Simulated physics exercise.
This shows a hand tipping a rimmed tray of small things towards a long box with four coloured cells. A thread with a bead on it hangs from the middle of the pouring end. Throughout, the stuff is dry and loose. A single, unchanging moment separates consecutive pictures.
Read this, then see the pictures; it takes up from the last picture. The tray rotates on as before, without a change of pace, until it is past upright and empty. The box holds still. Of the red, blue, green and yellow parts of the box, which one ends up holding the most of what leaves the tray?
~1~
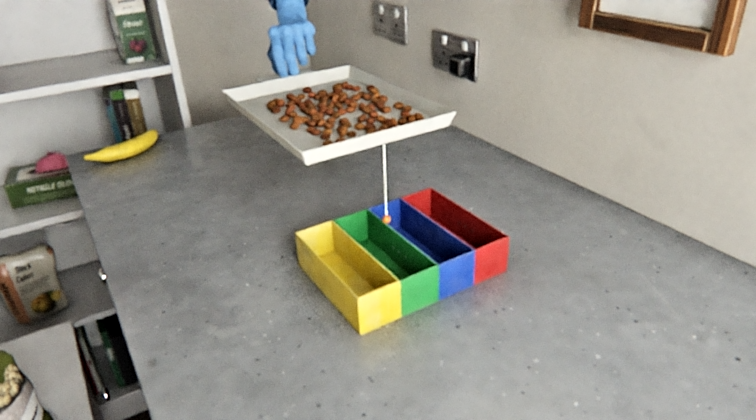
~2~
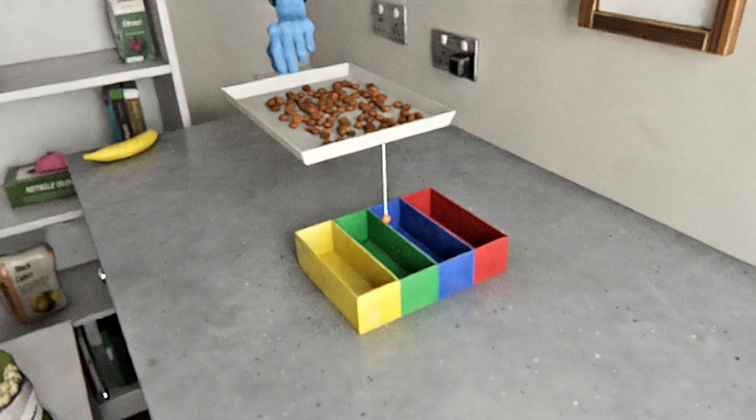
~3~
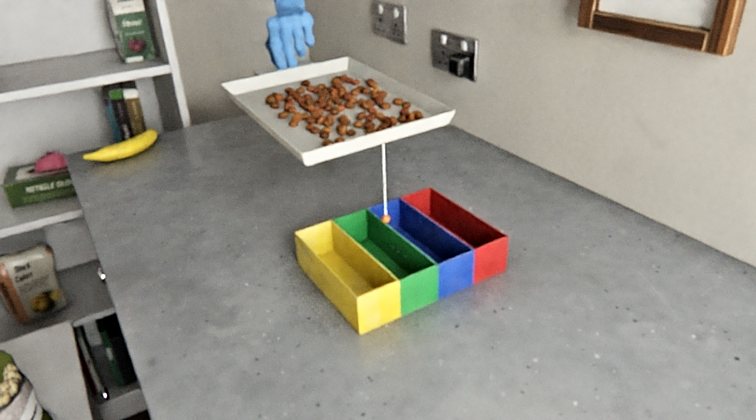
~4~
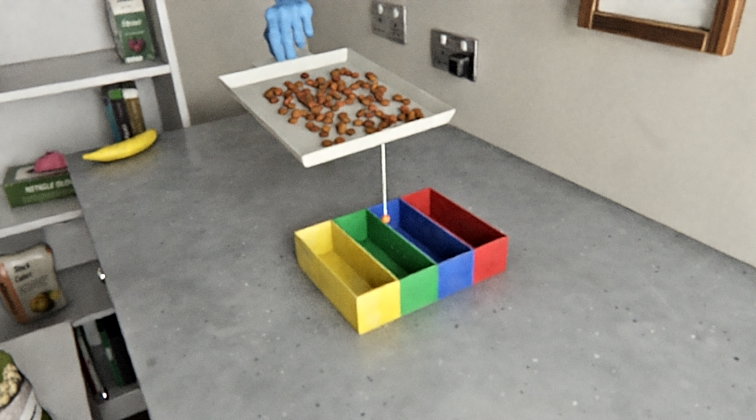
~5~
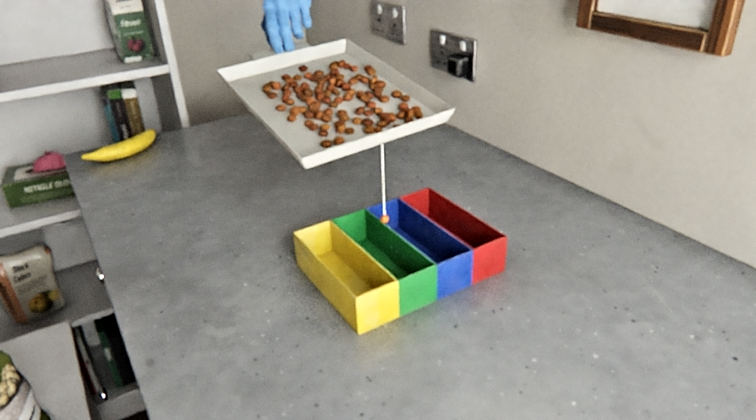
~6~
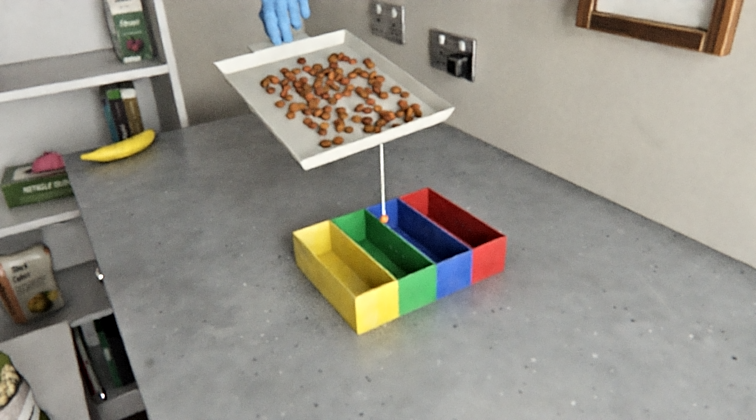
The yellow part holds the most.
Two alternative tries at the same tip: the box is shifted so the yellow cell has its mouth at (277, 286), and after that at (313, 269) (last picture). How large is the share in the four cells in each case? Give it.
Around 100 per cent for the first position, around 100 per cent for the second.
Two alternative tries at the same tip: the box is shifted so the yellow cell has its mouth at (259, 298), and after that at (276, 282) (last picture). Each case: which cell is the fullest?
In the first try it is the blue one, in the second it is that green cell.
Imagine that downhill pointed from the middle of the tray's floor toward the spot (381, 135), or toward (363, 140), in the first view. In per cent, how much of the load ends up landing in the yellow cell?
The first try yields 10 percent and the second 30 percent.
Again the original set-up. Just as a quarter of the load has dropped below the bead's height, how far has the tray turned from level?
90° or so.
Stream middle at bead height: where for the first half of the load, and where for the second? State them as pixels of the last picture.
The opening part goes through (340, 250); what follows goes through (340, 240).
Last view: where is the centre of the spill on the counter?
Approximate centre, last frame: (278, 333).
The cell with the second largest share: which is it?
The cell in green.
Shortly afterwards, tray tipped steeply; all but a few on the tray; only a few falling or outside the box.
Next, tray tipped right over; near half on the tray; near a quarter in the yellow cell; a little in the green cell; near a quarter falling or outside the box.
Some moments later, tray tipped past a quarter turn; near half in the yellow cell; near a quarter in the green cell; only a few in the blue cell; near a quarter falling or outside the box.
In the end, tray tipped past a quarter turn; near half in the yellow cell; near a quarter in the green cell; only a few in the blue cell; none at all in the red cell; near a quarter outside the box.
